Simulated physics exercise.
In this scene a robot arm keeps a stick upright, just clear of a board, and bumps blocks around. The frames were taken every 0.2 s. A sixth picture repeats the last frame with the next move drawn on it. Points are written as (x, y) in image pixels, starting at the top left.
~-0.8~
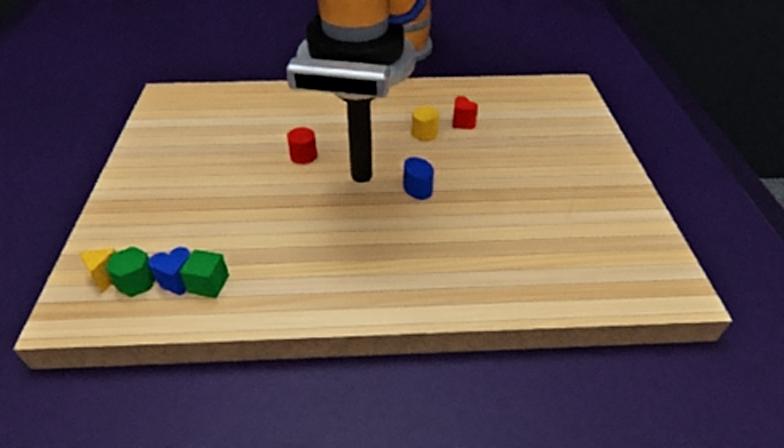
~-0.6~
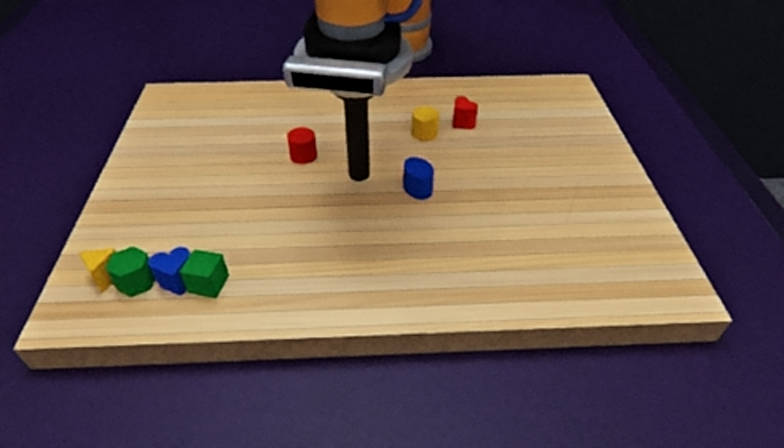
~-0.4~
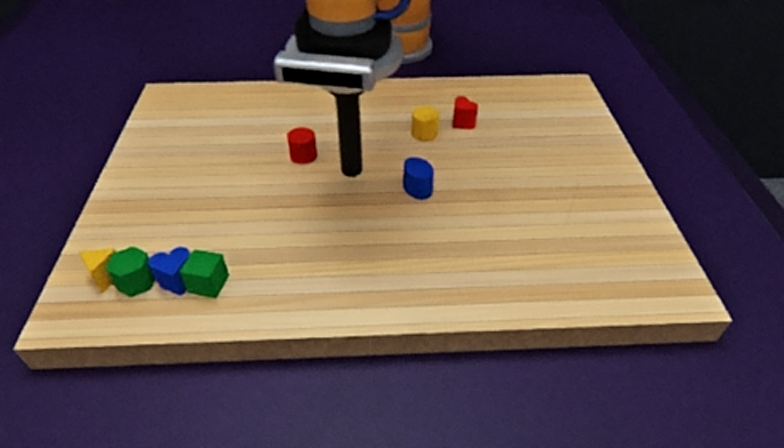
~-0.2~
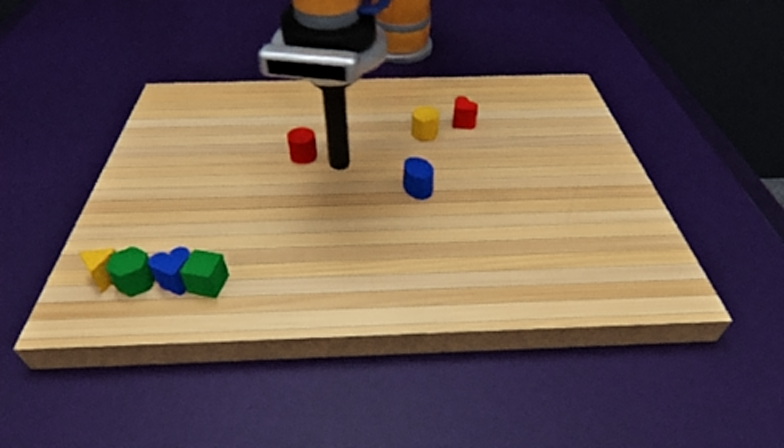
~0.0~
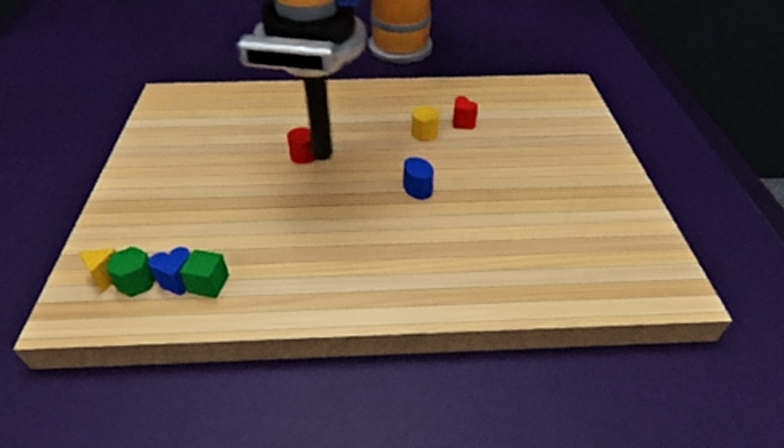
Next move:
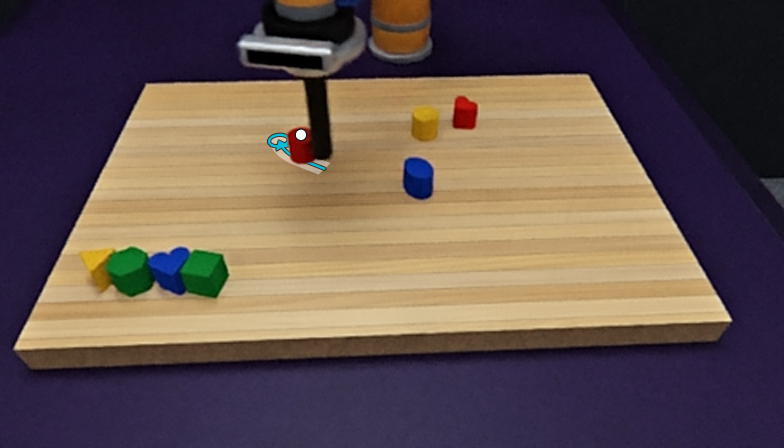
The clip opens on a wooden board with colored blocks scattered near the back and clustered at the front left, while a robot arm holds a black stick near the center. The stick moves slightly left and backward, coming close beside the red cylinder, while the blocks stay still.
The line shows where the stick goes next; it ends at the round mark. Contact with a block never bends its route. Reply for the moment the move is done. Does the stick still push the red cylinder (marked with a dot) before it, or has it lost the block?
The stick still has the red cylinder in front of it when the path ends.
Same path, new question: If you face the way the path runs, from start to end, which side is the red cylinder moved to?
Seen from start to end, it moves right.
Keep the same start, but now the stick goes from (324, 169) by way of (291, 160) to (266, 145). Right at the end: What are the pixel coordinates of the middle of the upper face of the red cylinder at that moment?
Just about (277, 113).
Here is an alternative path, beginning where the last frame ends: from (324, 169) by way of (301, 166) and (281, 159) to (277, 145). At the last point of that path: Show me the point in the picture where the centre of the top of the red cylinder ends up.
About (290, 113).
The line goes from (324, 169) through (305, 161) and (288, 153) to (279, 141); the dot is on the red cylinder.
On the path given first. Halfway along, stick at (293, 144); red cylinder at (283, 124).
At the end, stick at (277, 127); red cylinder at (271, 107).
